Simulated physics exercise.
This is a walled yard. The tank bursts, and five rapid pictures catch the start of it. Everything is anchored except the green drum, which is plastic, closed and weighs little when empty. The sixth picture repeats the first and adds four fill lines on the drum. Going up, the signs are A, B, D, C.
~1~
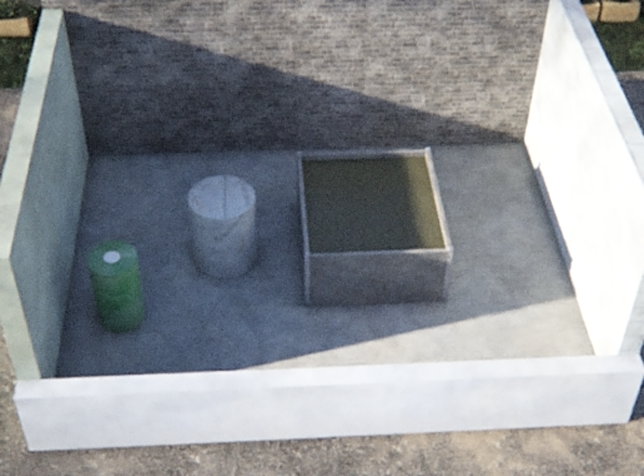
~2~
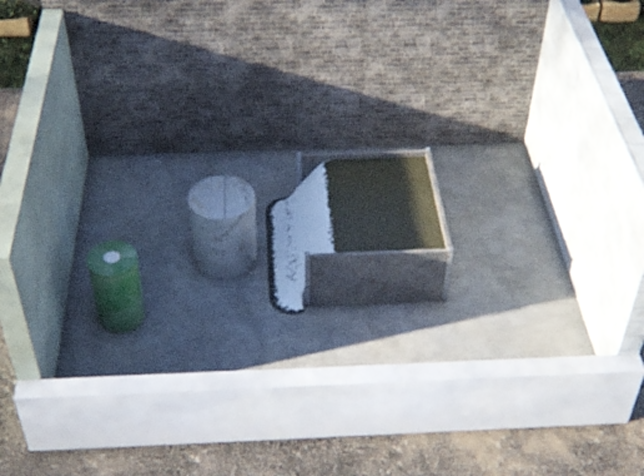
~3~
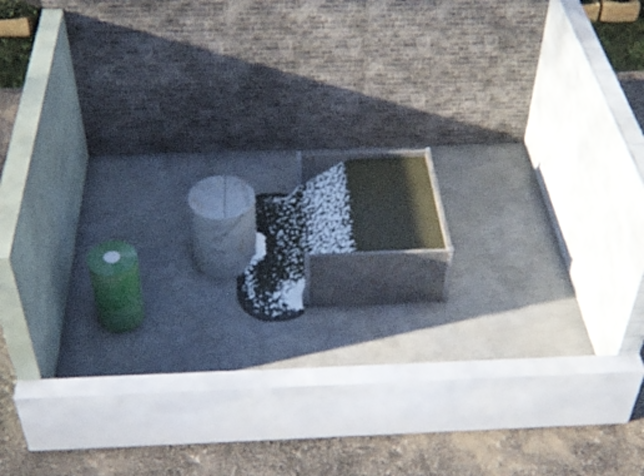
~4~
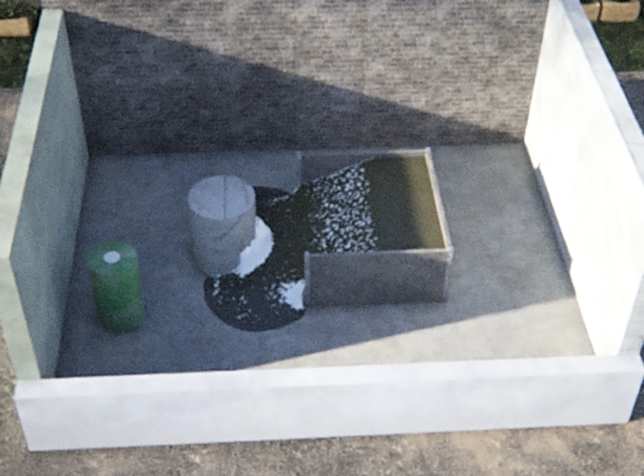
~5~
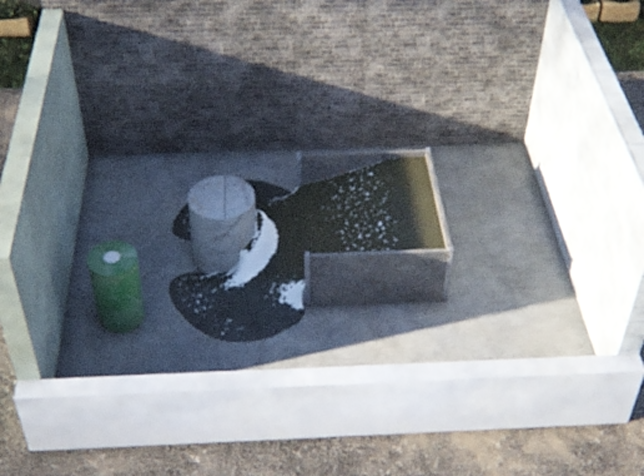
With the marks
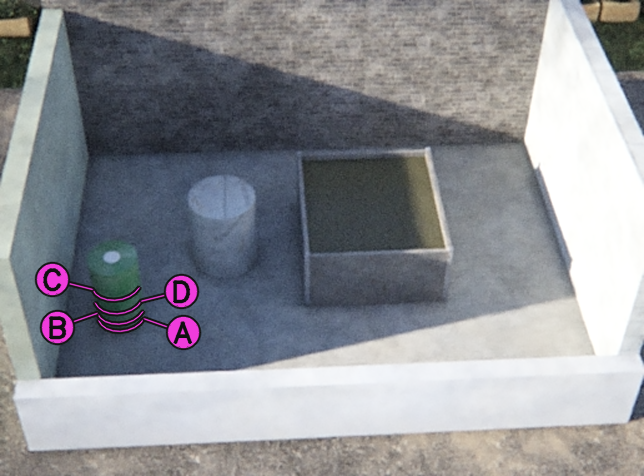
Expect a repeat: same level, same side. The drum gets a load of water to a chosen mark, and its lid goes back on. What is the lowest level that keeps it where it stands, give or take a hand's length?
I would pick mark D.
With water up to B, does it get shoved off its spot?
Yes.
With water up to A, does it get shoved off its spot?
Yes, it does.
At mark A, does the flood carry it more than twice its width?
Yes, it does.
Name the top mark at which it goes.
It is B.
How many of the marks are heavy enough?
Two of the four.
On the marked copy, A at (120, 331); B at (118, 324); C at (114, 300); D at (117, 313); from the bottom up A, B, D, C.
Choosing A, it is pushed about 8 times its own width away.
Choosing B, it is pushed about 4 times its own width away.
Choosing C, it does not move.
Choosing D, it shifts by a finger or two and stays.
